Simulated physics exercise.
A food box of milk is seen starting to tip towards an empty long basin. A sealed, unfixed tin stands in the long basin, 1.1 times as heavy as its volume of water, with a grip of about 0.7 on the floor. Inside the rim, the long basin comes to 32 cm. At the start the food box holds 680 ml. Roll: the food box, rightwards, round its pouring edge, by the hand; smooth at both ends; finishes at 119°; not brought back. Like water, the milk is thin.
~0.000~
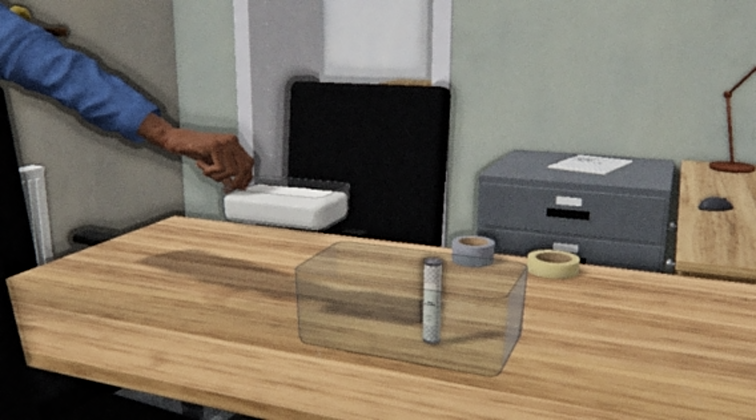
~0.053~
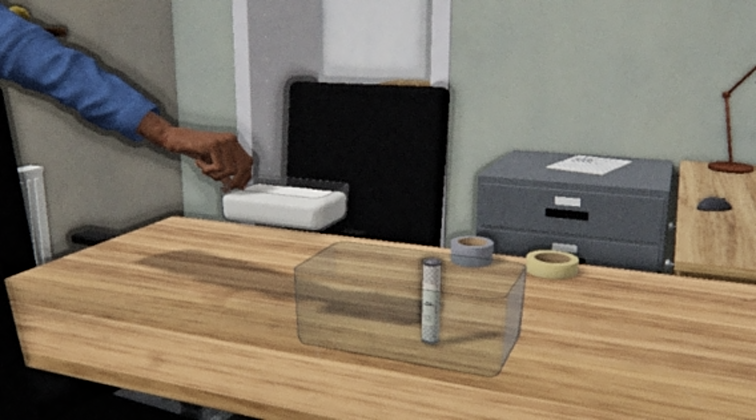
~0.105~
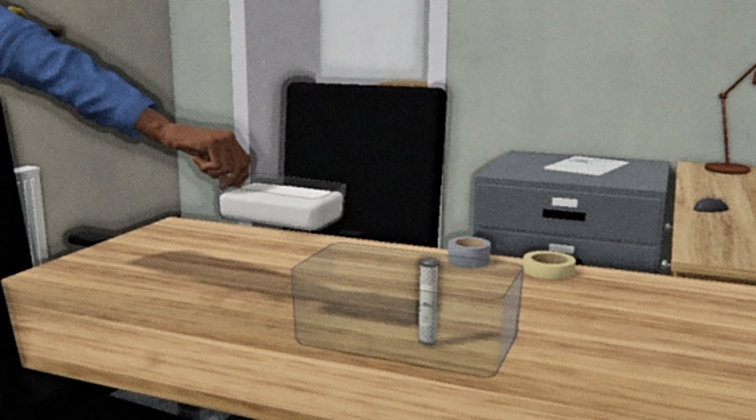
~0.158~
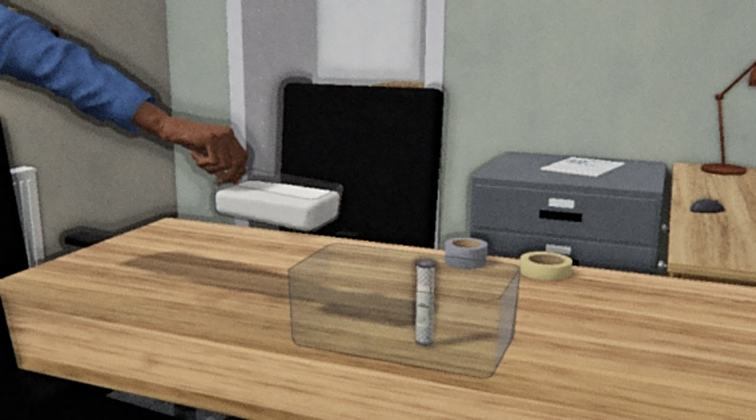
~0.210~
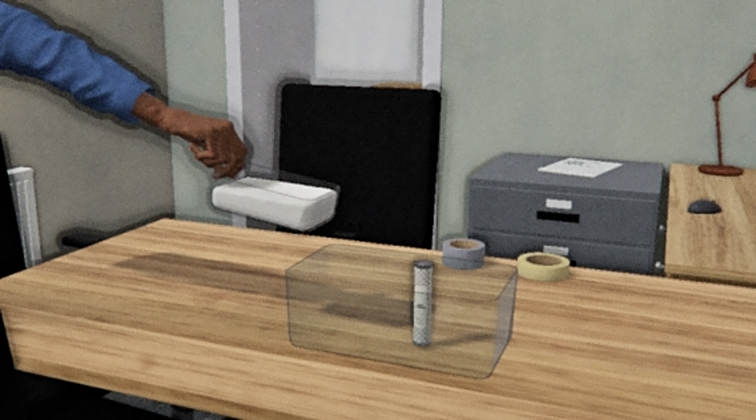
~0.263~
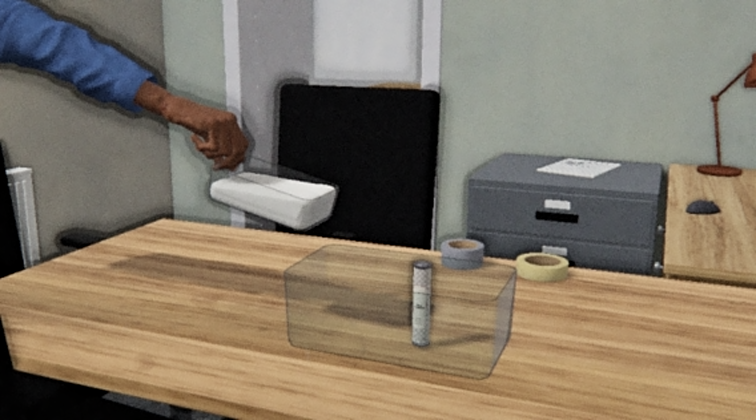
A brown hand in a blue sleeve holds a white, box-like container above the left side of a pale wooden table in an office-like room, seen from slightly above. A clear box with a slim grey-white cylinder stands right of centre, near two tape rolls, a black chair back and grey drawers. The hand slowly tilts the container rightward, while the view shifts very slightly.
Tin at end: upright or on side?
Upright.
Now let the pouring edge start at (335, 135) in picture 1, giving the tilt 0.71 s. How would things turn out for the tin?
Then it tips over.
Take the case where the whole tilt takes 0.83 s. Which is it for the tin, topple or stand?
In that case the tin overturns.
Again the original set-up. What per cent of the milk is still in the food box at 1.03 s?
Roughly 1 percent remains.
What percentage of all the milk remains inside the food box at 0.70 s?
Around 20 percent.
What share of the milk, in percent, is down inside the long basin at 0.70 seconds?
I'd estimate some 30 percent of the liquid.
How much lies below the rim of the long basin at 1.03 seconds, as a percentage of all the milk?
88 per cent, give or take a little.
By 0.70 s the tilt is 73° and 20 per cent is still to pour; the tin stands where it began.
By 1.03 s the tilt is 111° and 1 per cent is still to pour; the tin stands where it began.
By 1.36 s the tilt is 119° and 0 per cent is still to pour; the tin stands where it began.
By 1.73 s the tilt is 119° and 0 per cent is still to pour; the tin stands where it began.
At rest the tin stands where it began.
